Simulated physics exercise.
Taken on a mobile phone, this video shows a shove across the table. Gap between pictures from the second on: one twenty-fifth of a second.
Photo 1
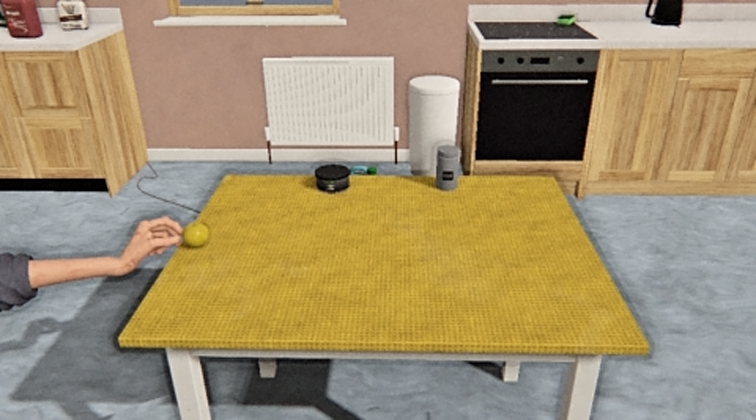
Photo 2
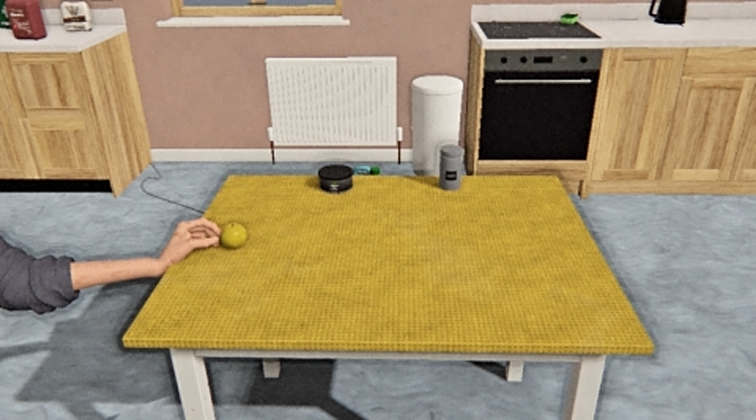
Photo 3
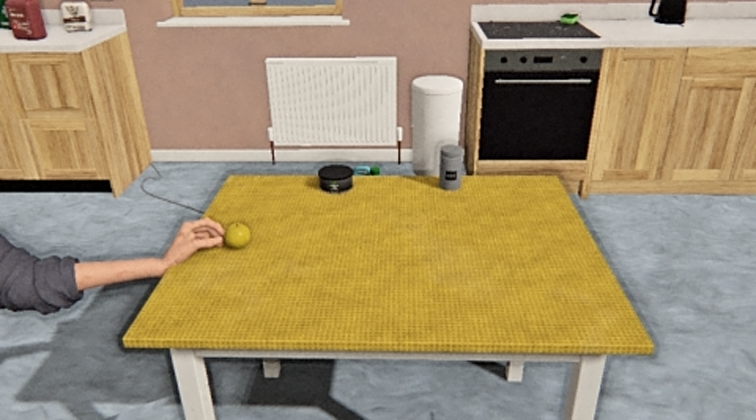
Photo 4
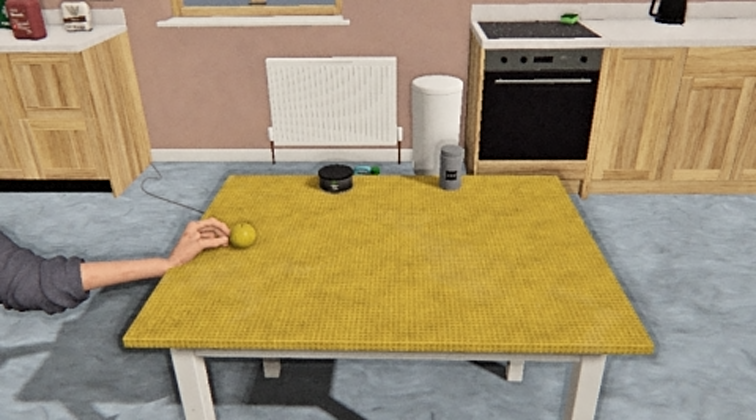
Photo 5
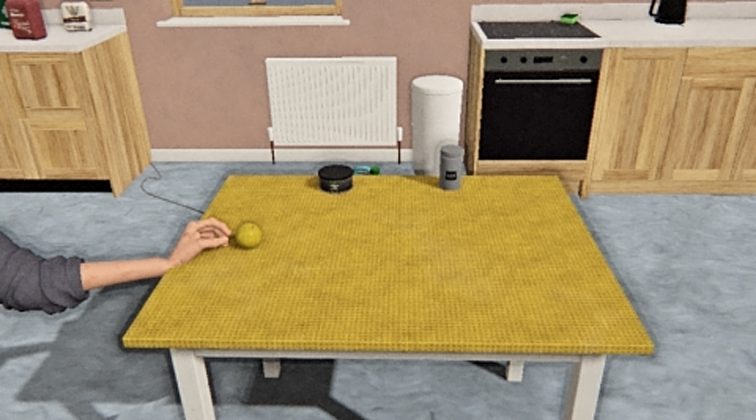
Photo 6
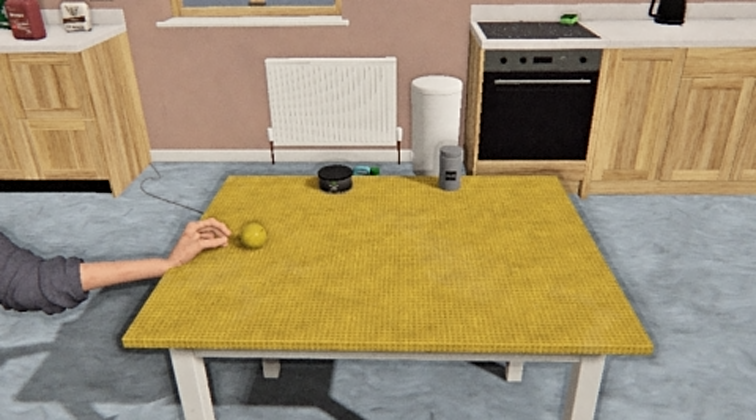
The footage shows a hand reaching in from the left and moving a yellow apple rightward along a yellow-topped table in a kitchen, then staying in place as the apple separates from the fingertips and moves slightly farther right.
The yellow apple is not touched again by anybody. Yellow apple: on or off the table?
On.
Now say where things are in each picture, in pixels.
In the first picture, under the hand; yellow apple (195, 235).
In the second picture, under the hand; yellow apple (233, 236).
In the third picture, under the hand; yellow apple (237, 236).
In the fourth picture, yellow apple (243, 236).
In the fifth picture, yellow apple (249, 236).
In the sixth picture, yellow apple (253, 236) moved a little.
Then, 0.10 s later than the last frame, yellow apple moved about its own width near (265, 236).
Then, 0.20 s later than the last frame, yellow apple moved about its own width near (275, 236).
Then, 0.40 s later than the last frame, yellow apple moved well along near (286, 236).
When it is over, moved from the start, yellow apple. End places, in pixels of the last picture, yellow apple near (288, 236).
